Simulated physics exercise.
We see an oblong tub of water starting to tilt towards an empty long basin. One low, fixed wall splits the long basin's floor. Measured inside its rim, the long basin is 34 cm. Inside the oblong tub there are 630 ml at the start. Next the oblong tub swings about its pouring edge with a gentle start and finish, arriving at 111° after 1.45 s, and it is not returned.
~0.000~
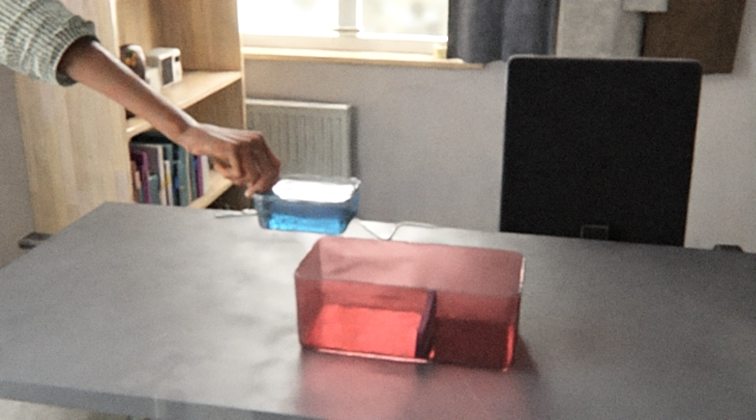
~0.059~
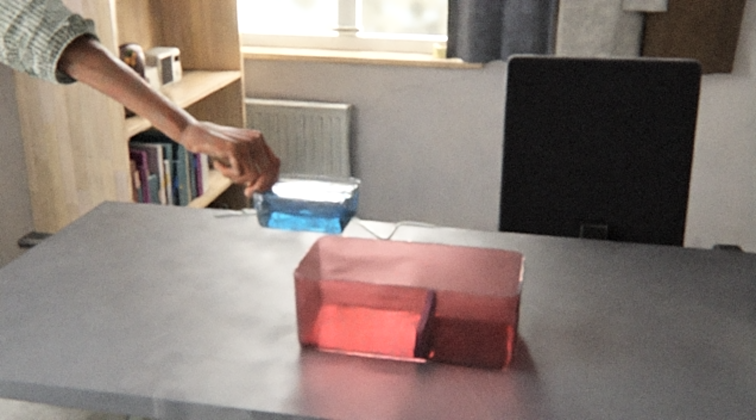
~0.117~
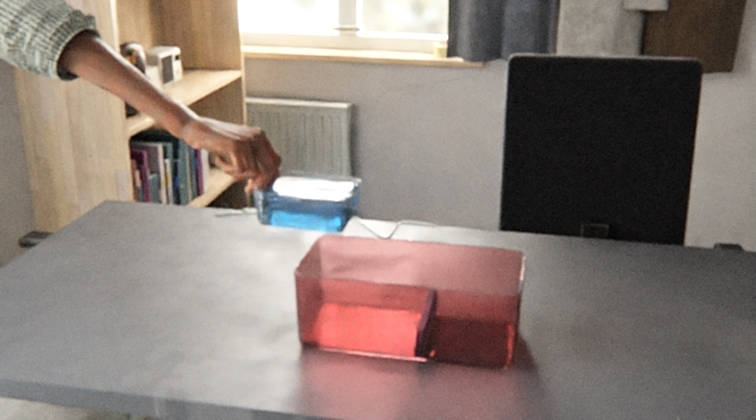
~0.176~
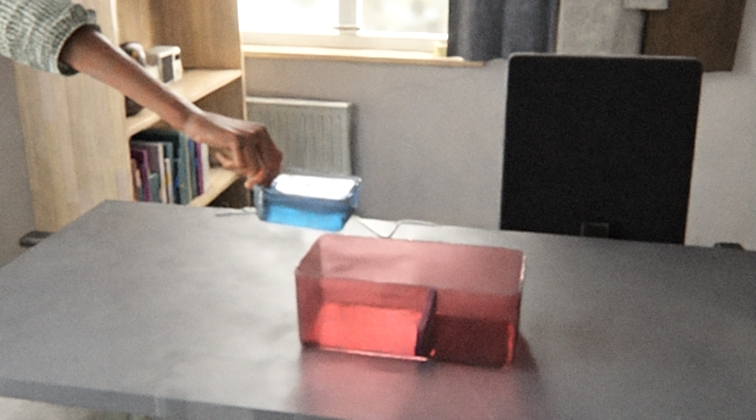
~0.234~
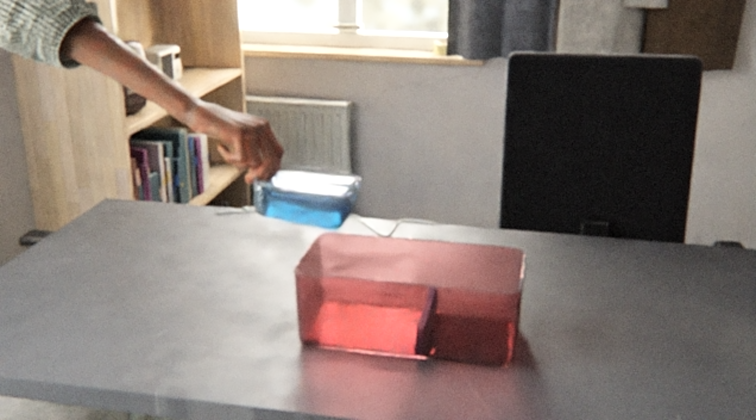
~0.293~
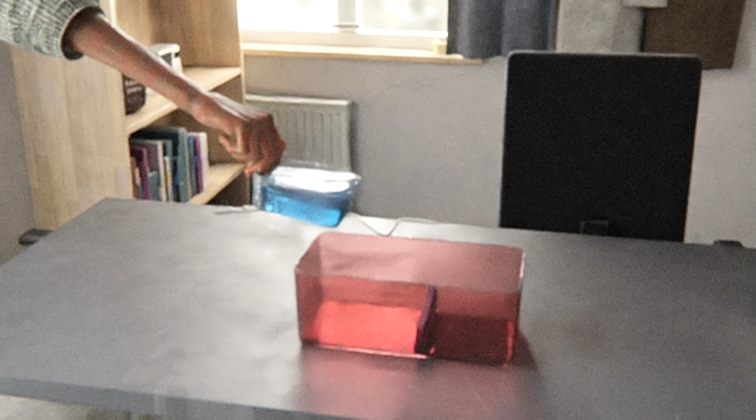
A hand gradually tilting a small tub of blue water behind a long, clear red basin on a grey table.
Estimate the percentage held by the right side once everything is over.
I would say 27 per cent.
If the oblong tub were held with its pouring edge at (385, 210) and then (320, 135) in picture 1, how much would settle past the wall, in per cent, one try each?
80 then 5 %.
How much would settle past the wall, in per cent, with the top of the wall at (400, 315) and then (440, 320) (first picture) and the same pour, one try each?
75 then 20 %.
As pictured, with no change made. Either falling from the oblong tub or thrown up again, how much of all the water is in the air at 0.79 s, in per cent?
Close to 40 in a hundred.
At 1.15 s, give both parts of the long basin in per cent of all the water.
Near 62 on the left, 26 on the right.
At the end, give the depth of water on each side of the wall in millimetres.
Depths: Left near 16 mm, right near 8 mm.
Then, 0.79 s in, the tilt is 63° and 31 per cent is still to pour, 28 is left of the wall and 0 right of it.
Then, 1.15 s in, the tilt is 100° and 3 per cent is still to pour, 62 is left of the wall and 26 right of it.
Then, 1.54 s in, the tilt is 111° and 0 per cent is still to pour, 72 is left of the wall and 27 right of it.
Then, 1.95 s in, the tilt is 111° and 0 per cent is still to pour, 72 is left of the wall and 27 right of it.
Finally, 72 per cent lies left of the wall, 27 right of it and 1 outside.
